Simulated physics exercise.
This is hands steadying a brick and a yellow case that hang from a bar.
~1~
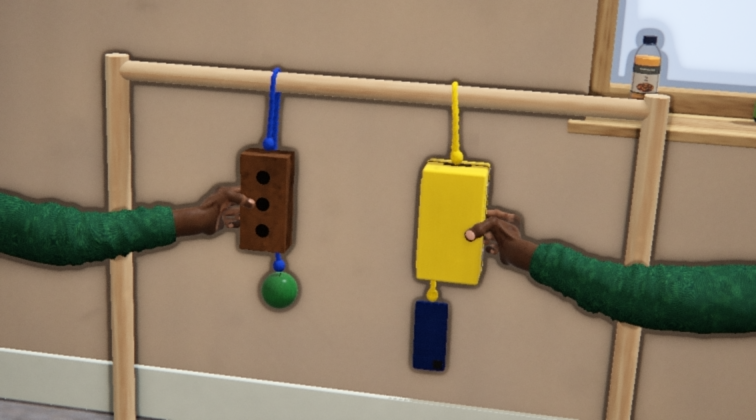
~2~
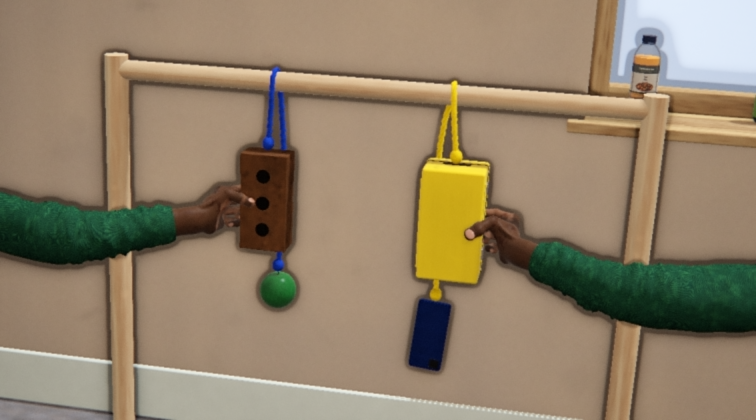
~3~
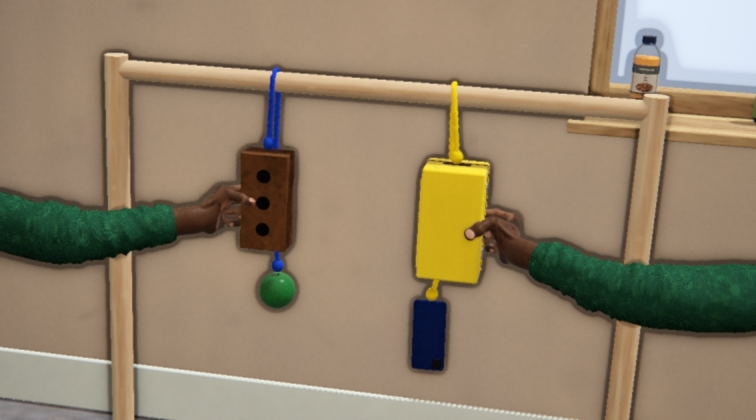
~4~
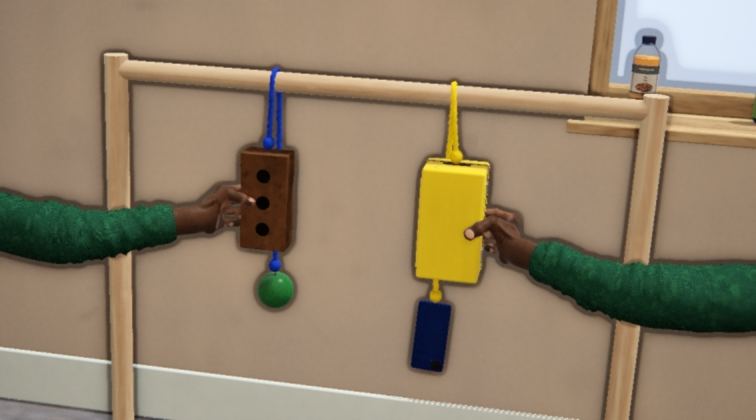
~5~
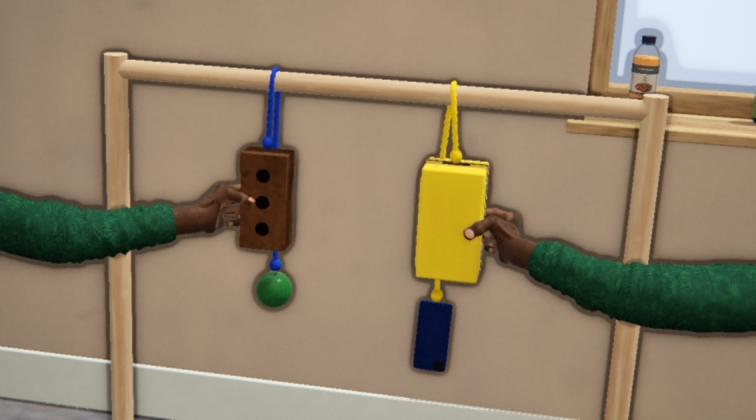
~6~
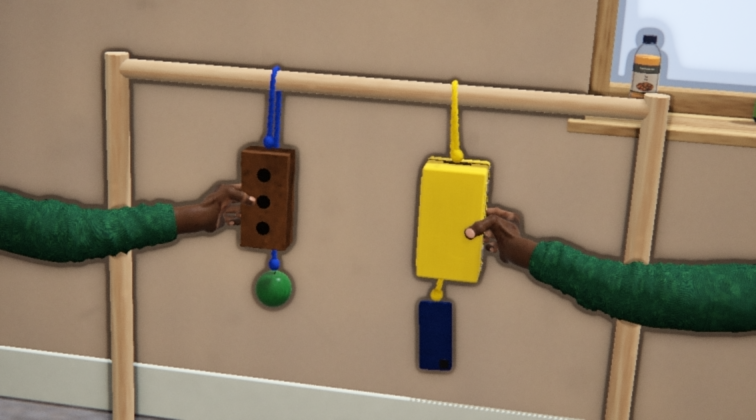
By a plain wall near a window, two green-sleeved hands steadied a brown brick and a yellow case hanging from a wooden bar, while the green ball and dark blue rectangle below barely swayed.
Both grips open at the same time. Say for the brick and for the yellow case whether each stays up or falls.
Outcome: The brick descends, the yellow case descends.
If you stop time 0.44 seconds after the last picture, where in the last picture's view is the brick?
At that moment it is around pixel (266, 348).
Then, 0.44 s later than the last view, brick dropping near (266, 348); yellow case dropping.
Then, 0.74 s later than the last view, brick on the floor; yellow case on the floor.
Finally, brick on the floor; yellow case on the floor. The brick drops and the yellow case pulls its rope through.
